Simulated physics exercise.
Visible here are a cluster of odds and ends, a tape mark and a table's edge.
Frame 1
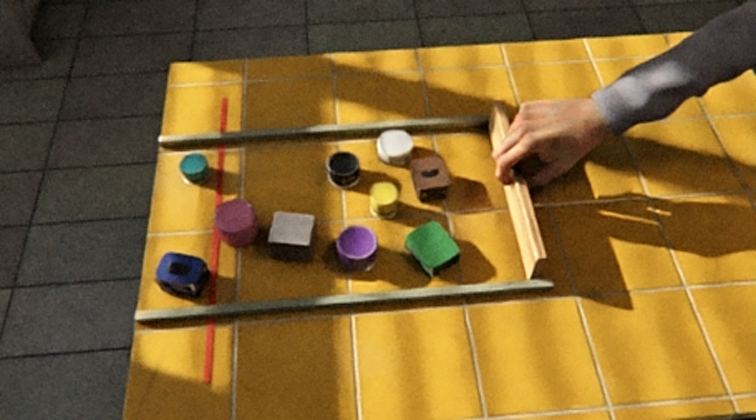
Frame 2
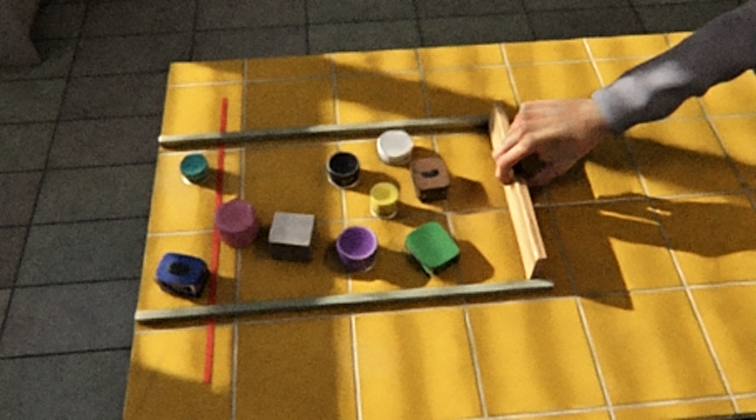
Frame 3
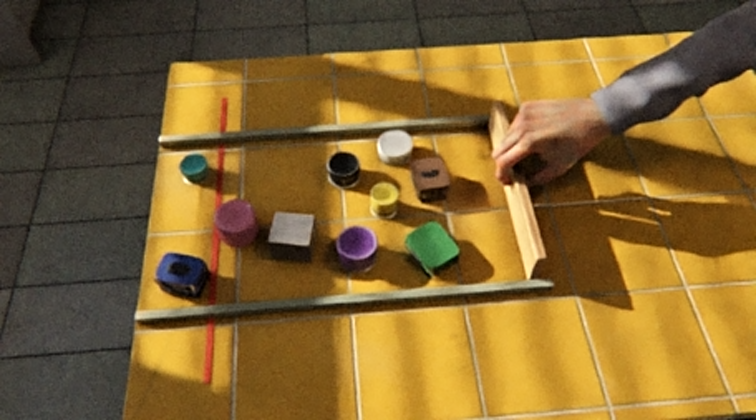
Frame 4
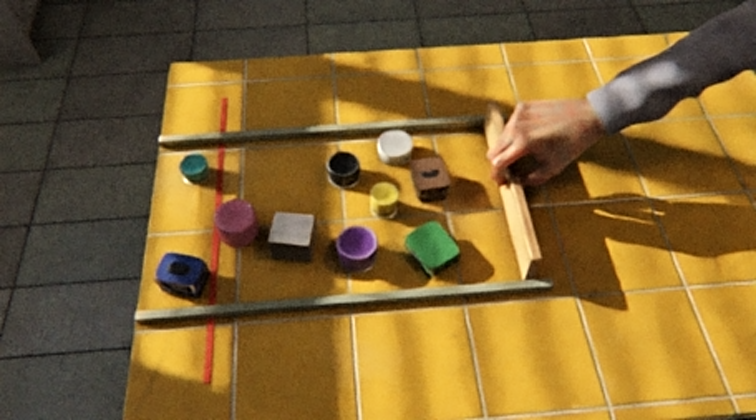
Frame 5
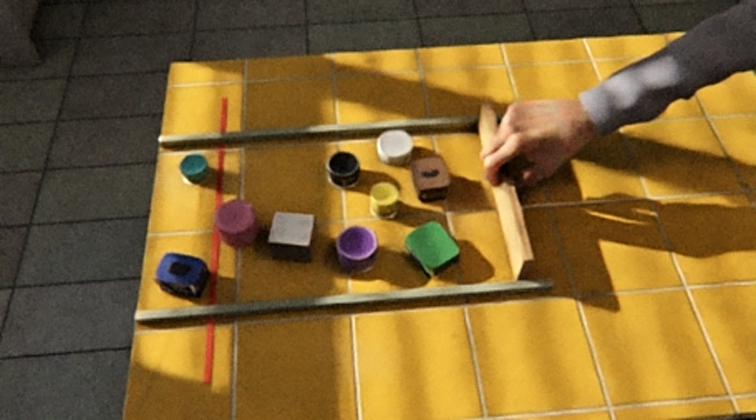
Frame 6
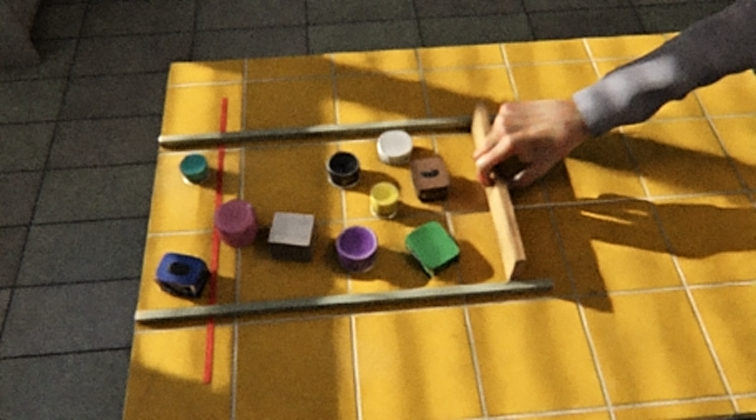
A hand slid a wooden board slightly left between two rails on a yellow tiled table, while the small pots, tins and blocks ahead of it, some near a red tape line, stayed still.
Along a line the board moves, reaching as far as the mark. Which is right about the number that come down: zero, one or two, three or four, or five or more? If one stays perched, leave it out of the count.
The right one is one or two.
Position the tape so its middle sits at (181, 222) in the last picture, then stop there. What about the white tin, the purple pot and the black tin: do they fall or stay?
First the white tin, which stays on top, then the purple pot, which leaves the top, and the black tin, which leaves the top.
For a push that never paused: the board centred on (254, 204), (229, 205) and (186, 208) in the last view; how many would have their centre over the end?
In order, that gives 0, then 1, then 6.
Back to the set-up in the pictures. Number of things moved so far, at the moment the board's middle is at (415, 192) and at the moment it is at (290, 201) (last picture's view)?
The counts are 4 and 8.
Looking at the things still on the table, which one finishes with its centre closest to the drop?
That would be the turquoise pot, which ends nearest.
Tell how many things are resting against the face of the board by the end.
That comes to 4.
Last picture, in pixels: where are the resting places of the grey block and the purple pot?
First at (158, 238); second at (152, 277).
Soon after, none off yet; blue case at rest near (183, 275); turquoise pot at rest near (195, 169); pink lid at rest near (237, 223).
In the end, the number that fall off is one or two; gone, blue case.
